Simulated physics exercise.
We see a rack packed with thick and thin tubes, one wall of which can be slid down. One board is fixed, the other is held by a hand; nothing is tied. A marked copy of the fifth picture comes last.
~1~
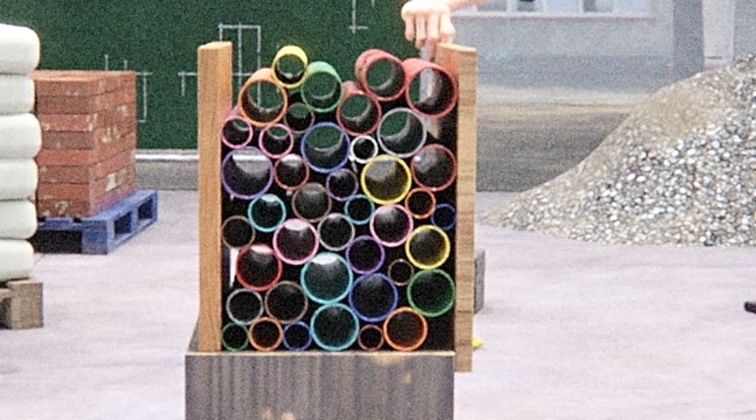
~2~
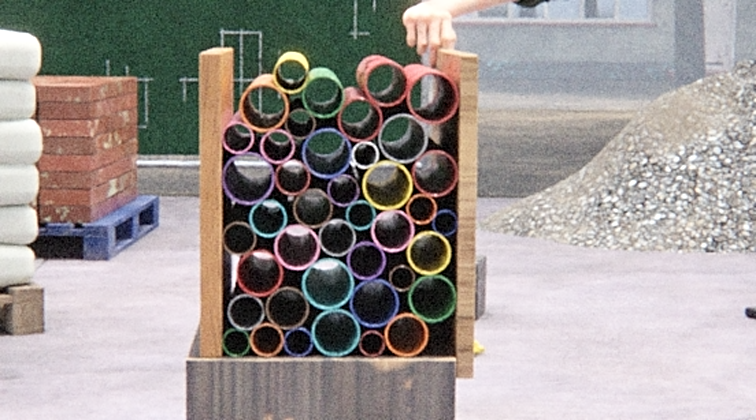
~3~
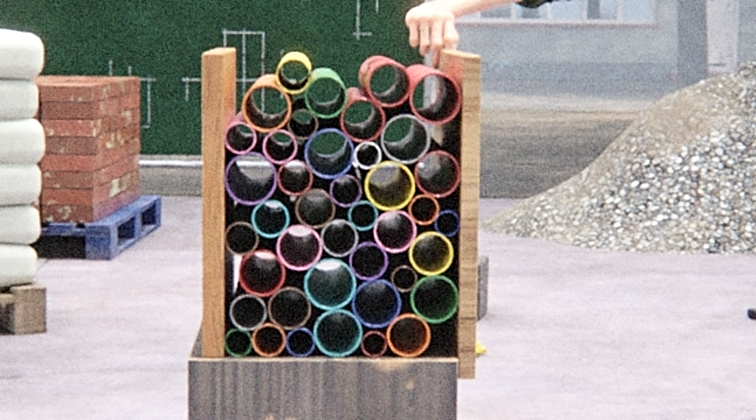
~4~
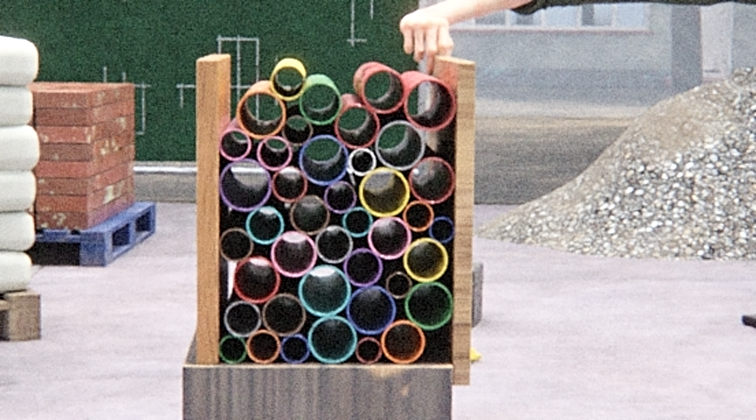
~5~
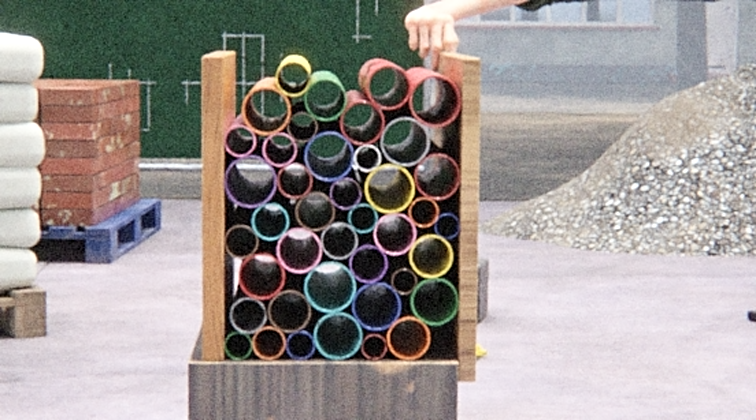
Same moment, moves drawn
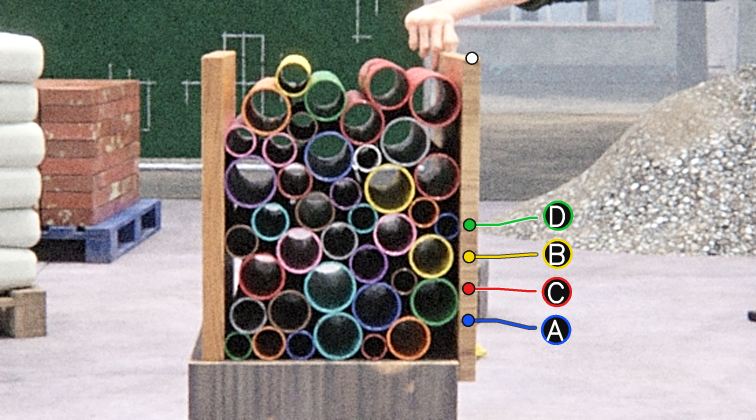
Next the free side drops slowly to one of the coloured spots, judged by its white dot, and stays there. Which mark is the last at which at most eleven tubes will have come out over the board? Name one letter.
At most to B.
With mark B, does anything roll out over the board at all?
Yes, at B.
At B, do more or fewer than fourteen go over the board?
Fewer than fourteen.
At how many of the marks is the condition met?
The number is two.
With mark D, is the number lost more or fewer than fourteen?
Fewer than fourteen.
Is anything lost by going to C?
At C: Yes.
On the copy, A at (468, 320); B at (469, 257); C at (469, 289); D at (470, 225); the white dot at (472, 58).
On B. First, top of the board (462, 142).
Then, top of the board (460, 233).
Finally, top of the board (460, 256), about five out over the board.
By contrast, A more than eleven out over the board; C more than eleven out over the board; D about four out over the board.
